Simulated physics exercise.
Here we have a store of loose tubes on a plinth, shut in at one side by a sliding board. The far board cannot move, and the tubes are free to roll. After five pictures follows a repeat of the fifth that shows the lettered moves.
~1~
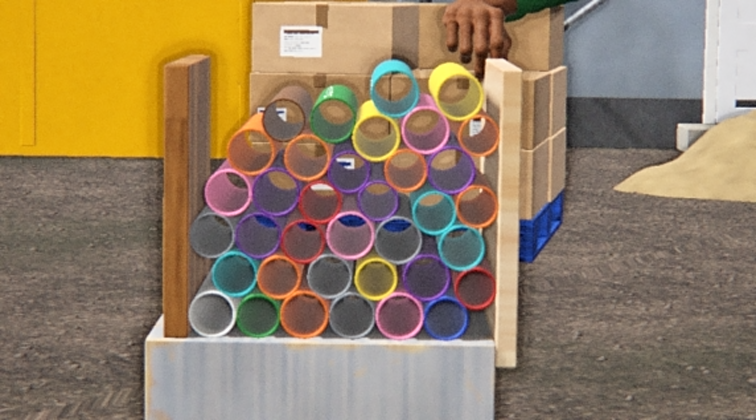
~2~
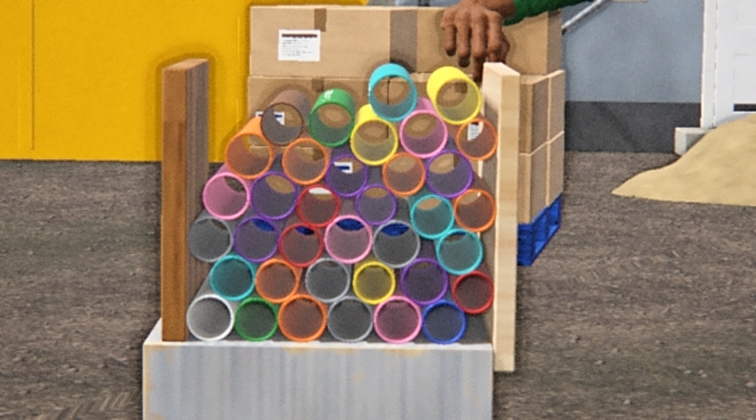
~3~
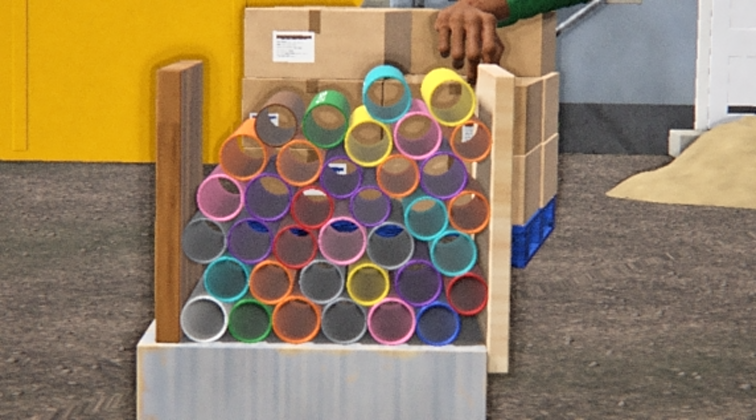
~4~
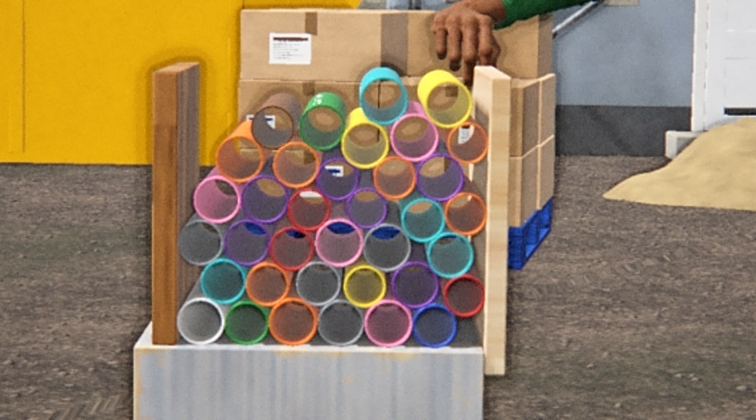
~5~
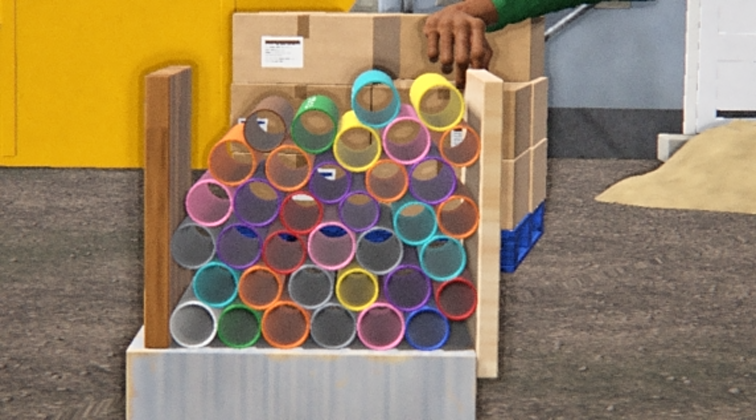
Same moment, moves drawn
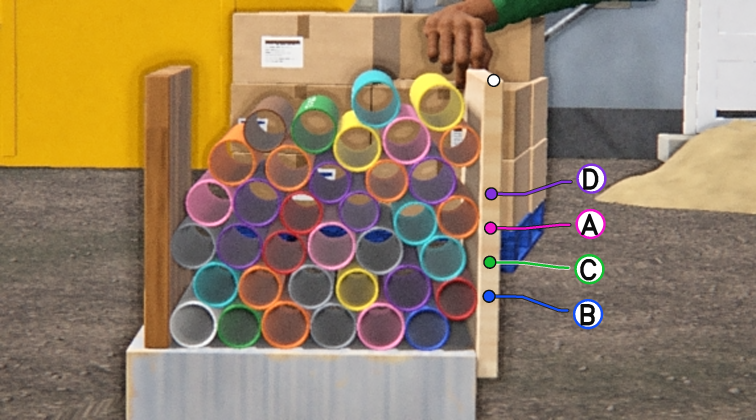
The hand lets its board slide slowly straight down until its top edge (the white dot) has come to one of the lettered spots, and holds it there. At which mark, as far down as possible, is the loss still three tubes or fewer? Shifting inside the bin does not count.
Slide it to A.
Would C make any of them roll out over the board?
Yes.
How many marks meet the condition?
The number is two.
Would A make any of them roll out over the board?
Yes, at A.
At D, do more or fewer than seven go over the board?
At D, fewer than seven.
On the marked copy, A at (490, 228); B at (489, 297); C at (490, 262); D at (491, 194); the white dot at (494, 80).
With A. Early on, top of the board (482, 148).
Further on, top of the board (480, 224).
At the end, top of the board (480, 227), two out over the board.
As for the rest, B more than three out over the board; C more than three out over the board; D two out over the board.
